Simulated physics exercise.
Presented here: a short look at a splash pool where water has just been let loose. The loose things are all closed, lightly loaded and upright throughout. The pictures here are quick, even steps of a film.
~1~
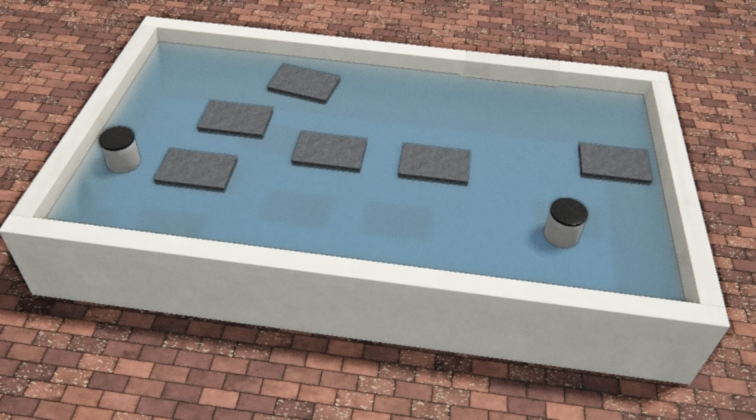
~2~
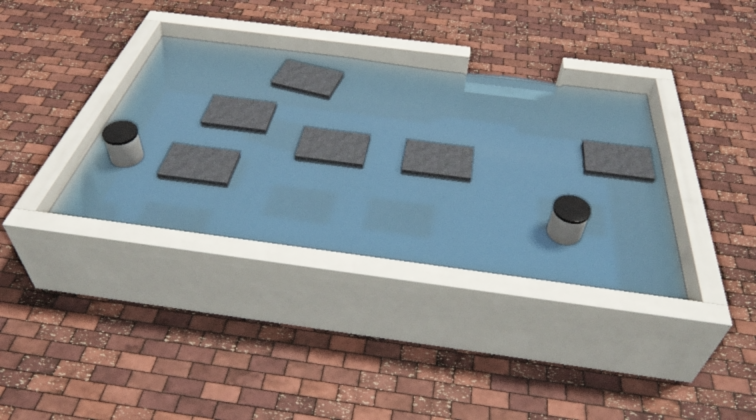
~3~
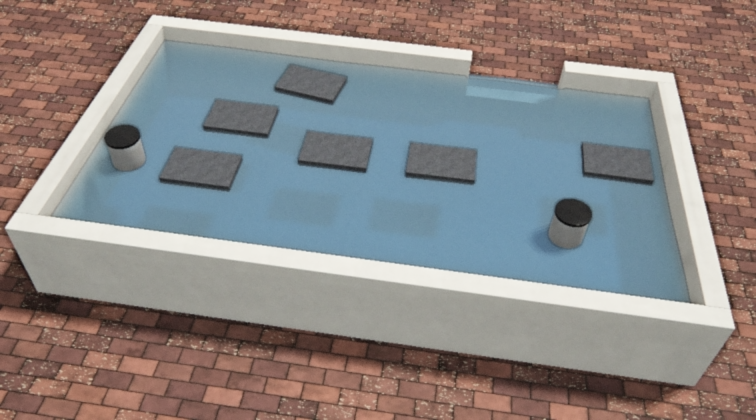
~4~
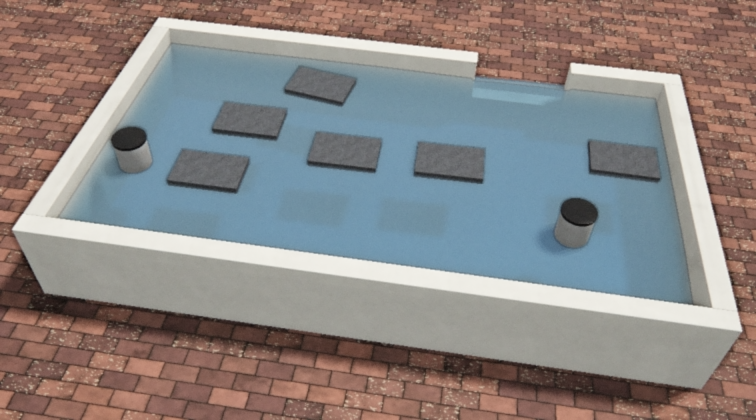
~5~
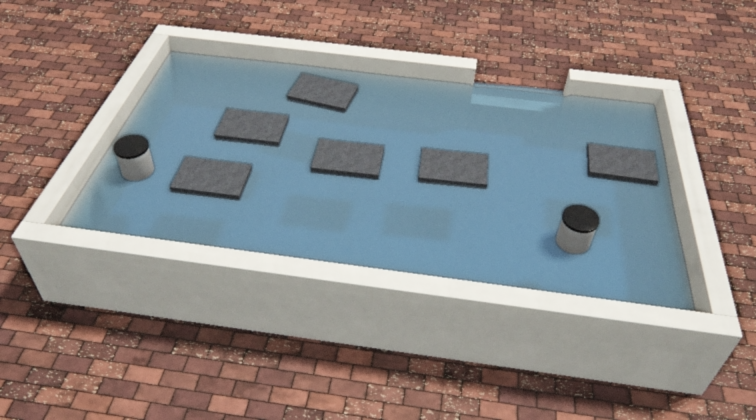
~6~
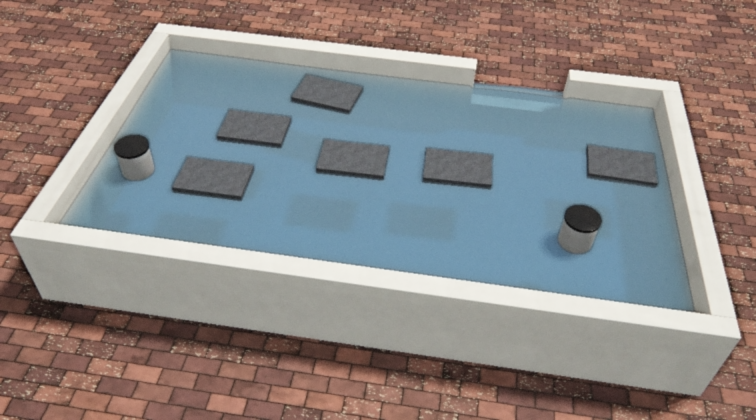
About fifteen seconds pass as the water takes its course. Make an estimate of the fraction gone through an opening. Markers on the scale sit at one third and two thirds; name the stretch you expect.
The stretch below one third.
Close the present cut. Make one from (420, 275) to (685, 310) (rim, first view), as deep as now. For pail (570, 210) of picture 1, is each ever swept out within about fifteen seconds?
My call: Washed out.
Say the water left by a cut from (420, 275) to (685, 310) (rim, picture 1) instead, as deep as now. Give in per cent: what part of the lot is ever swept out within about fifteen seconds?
Close to 10 %, I think.
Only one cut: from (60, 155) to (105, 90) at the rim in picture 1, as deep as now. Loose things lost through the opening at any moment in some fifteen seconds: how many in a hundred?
That comes to 40 per cent of the things.
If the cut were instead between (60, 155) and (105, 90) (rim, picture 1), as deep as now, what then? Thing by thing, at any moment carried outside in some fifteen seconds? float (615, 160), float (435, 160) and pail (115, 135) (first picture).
Sequentially, I'd put it as not lost, not lost, swept away.
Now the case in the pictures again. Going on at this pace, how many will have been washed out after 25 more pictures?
The number works out to 0.
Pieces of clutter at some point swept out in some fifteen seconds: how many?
So, 0 of them.
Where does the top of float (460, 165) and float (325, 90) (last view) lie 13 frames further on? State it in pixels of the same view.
Approximately (486, 148), then (359, 97).
A moment on, 0 of 8 are out; 8 afloat.
Next, 0 of 8 are out; 8 afloat.
Later, 0 of 8 are out; 8 afloat.
In the end, 0 of 8 are out; 8 afloat.
